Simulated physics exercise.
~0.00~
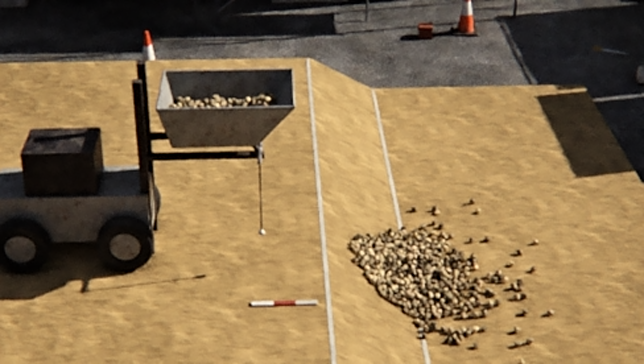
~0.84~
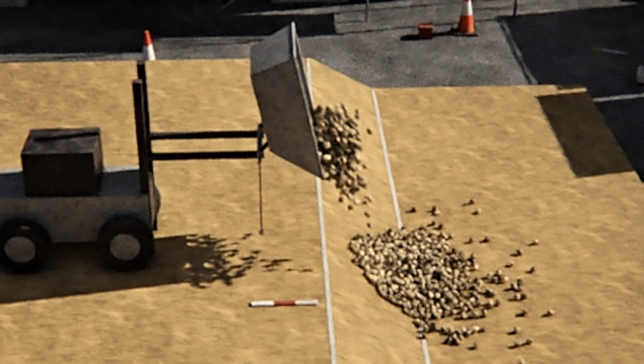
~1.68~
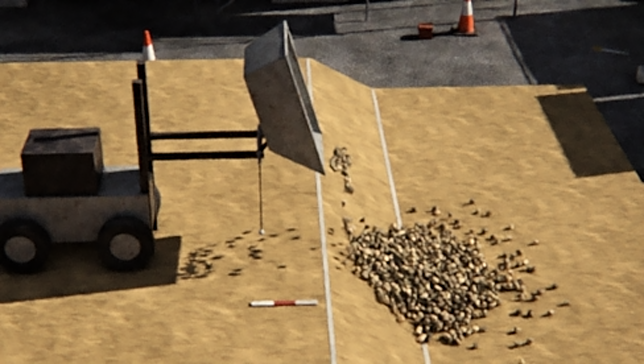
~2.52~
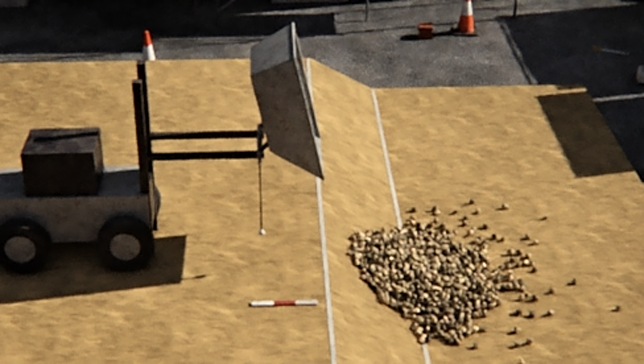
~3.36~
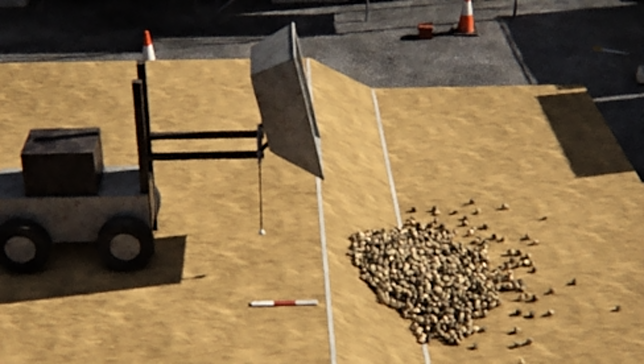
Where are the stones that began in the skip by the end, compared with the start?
At the start they sit in the raised skip above the upper ground. By the end they lie lower and further right, merged with the loose heap on the slope and at the foot of the bank.
